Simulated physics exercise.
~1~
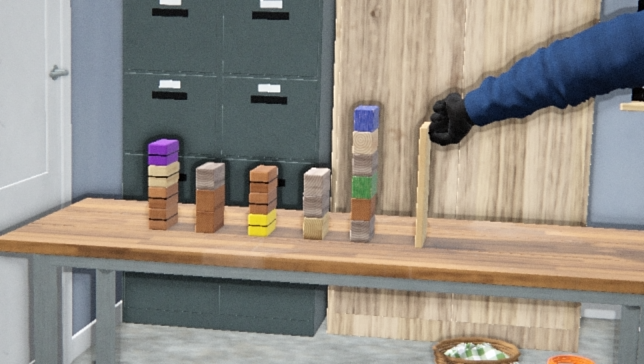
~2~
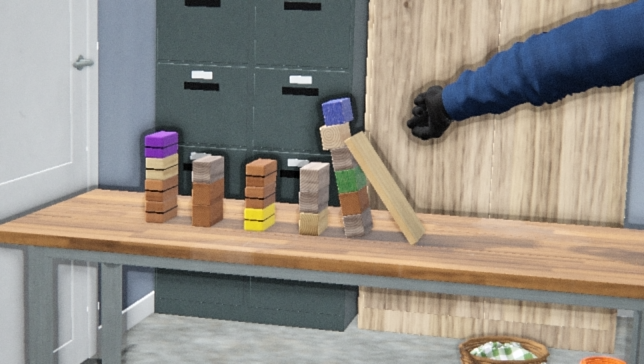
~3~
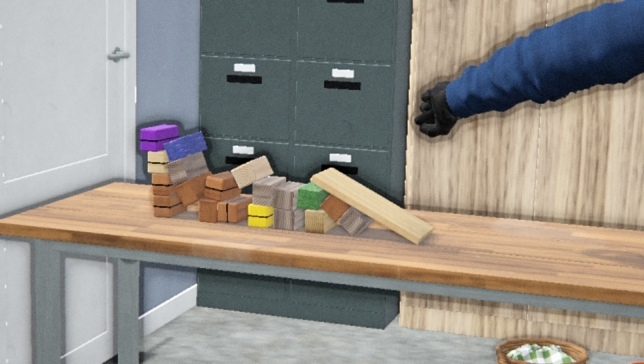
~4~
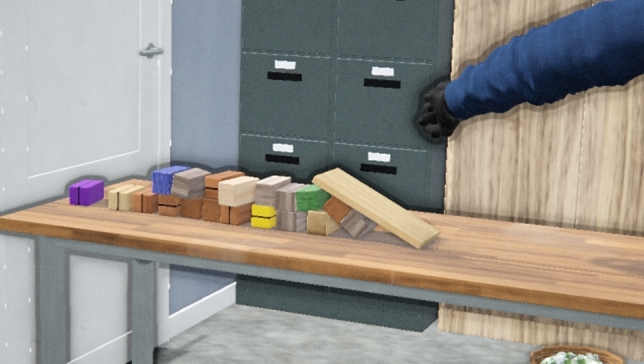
Board tipped by a gloved hand knocks over toy block stacks leftward, leaving blue block dropped and purple block at far left.
